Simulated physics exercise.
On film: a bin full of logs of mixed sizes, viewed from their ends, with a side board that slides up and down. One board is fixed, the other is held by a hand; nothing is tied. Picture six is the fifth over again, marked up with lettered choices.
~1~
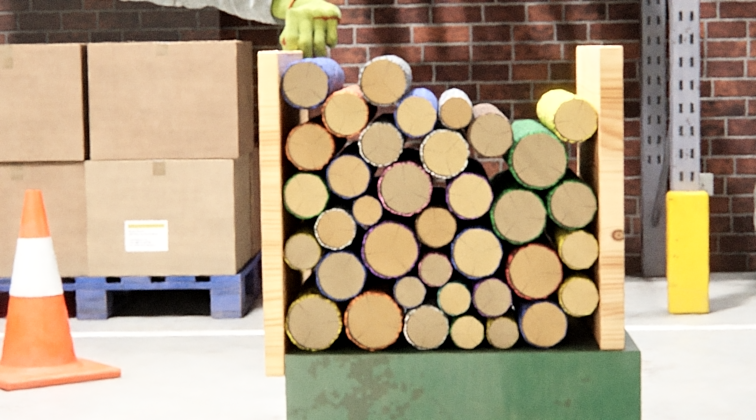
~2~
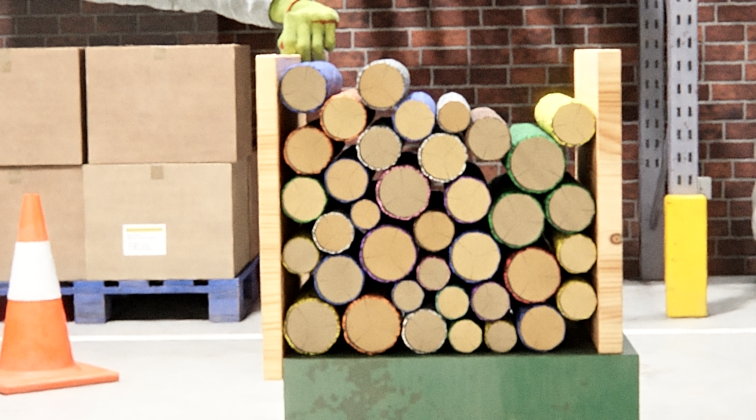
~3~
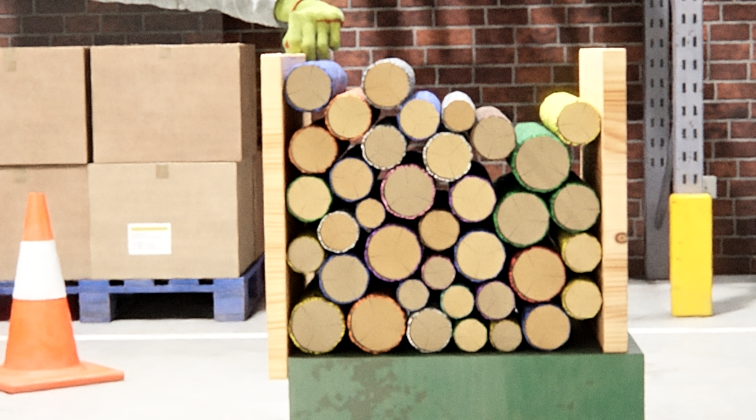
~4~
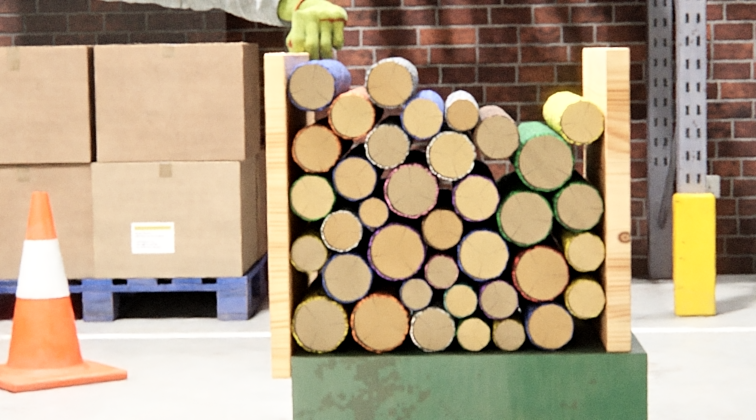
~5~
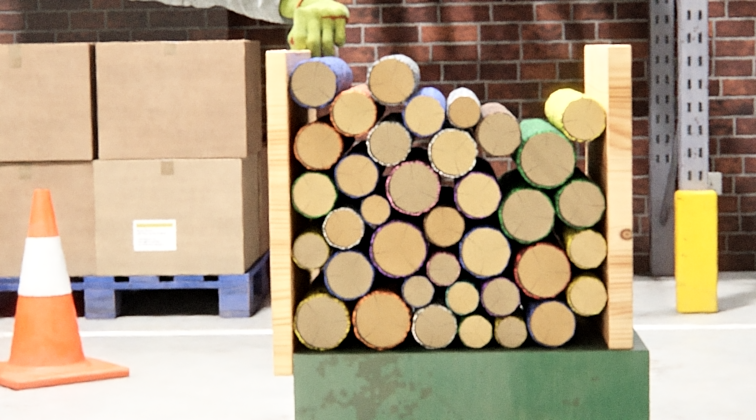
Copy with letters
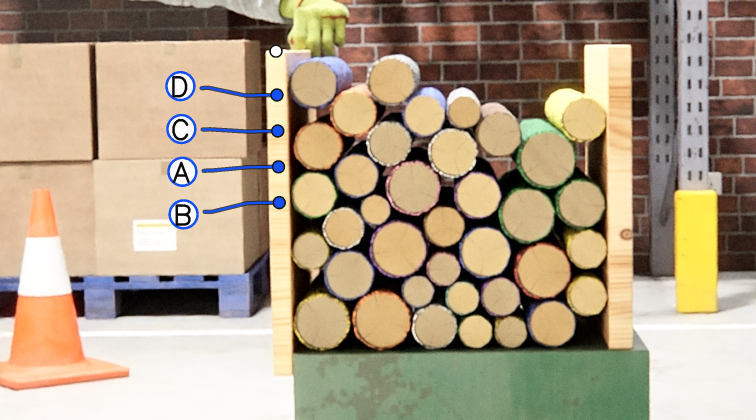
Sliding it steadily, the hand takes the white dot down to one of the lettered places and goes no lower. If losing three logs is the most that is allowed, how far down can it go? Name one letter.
Mark B is as low as it can go.
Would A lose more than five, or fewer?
It loses fewer than five.
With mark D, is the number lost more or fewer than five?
At D, fewer than five.
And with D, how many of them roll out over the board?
At D the number is none.
On the copy, A at (278, 167); B at (279, 203); C at (277, 131); D at (277, 95); the white dot at (276, 51).
On B. First, top of the board (288, 119).
Then, top of the board (290, 198).
Finally, top of the board (290, 201), one out over the board.
By contrast, A one out over the board; C none out over the board; D none out over the board.
